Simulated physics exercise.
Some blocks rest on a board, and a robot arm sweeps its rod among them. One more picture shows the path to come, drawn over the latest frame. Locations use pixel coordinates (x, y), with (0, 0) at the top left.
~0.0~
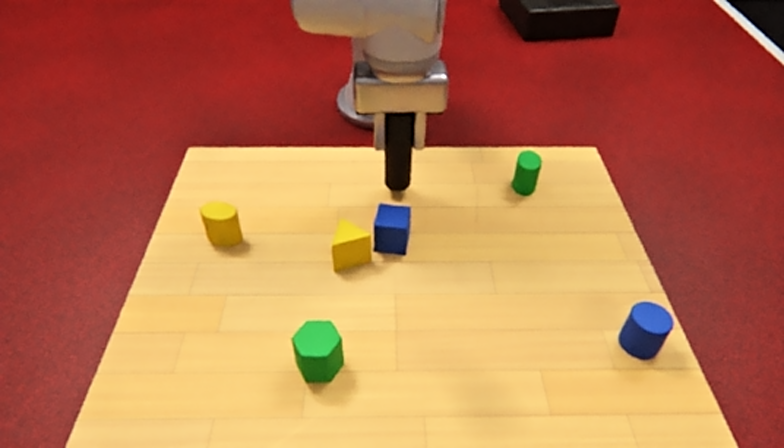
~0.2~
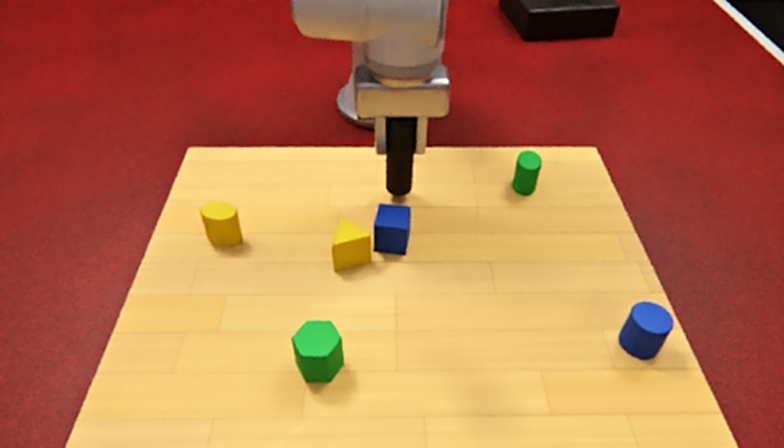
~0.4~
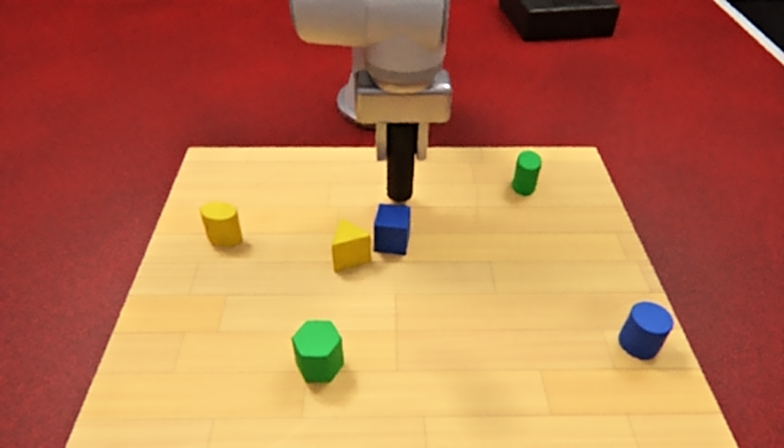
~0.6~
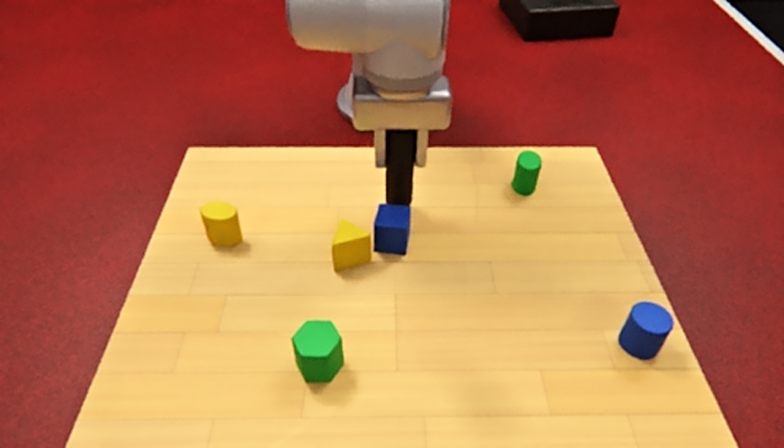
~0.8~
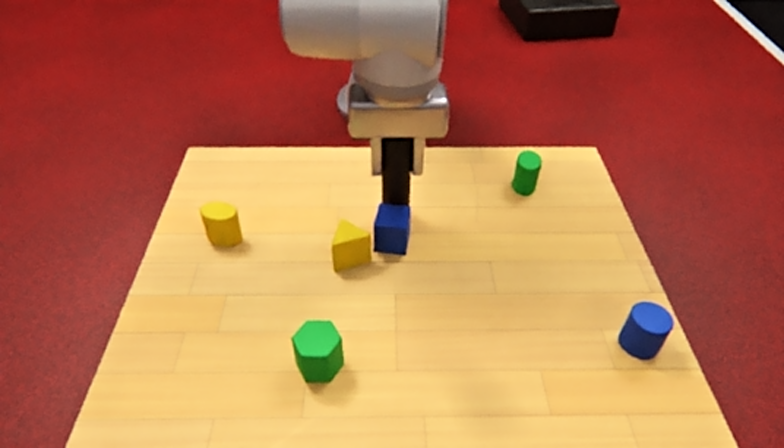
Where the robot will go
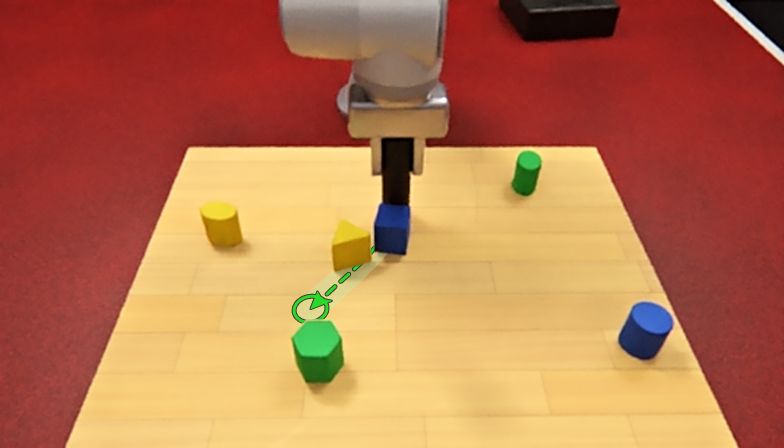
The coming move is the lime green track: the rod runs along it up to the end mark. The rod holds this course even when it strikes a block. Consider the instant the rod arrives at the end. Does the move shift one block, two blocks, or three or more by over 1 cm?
I'm going with two.
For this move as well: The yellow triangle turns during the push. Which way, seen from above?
Short answer: Clockwise.
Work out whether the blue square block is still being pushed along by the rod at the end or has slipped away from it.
In the end it is beside or behind the rod.
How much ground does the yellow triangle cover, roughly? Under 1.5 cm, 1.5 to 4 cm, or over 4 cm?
It ends farther than 4 cm from its spot.
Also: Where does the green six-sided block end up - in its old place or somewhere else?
It stays.
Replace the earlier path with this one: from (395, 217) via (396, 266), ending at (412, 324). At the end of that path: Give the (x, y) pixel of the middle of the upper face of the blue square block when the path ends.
The centre of its top face lies at (381, 311).
The line goes from (395, 217) through (376, 247) and (346, 277) to (311, 309).
What follows on the original path. One third of the way, rod (375, 238); blue square block (389, 241), turned 40° anticlockwise.
Two thirds of the way, rod (344, 269); yellow triangle (313, 252), turned 60° clockwise; blue square block (389, 249), turned 60° anticlockwise.
At the end, rod (309, 300); green six-sided block unmoved; yellow triangle (296, 258), turned 90° clockwise; blue square block (389, 249), turned 60° anticlockwise.
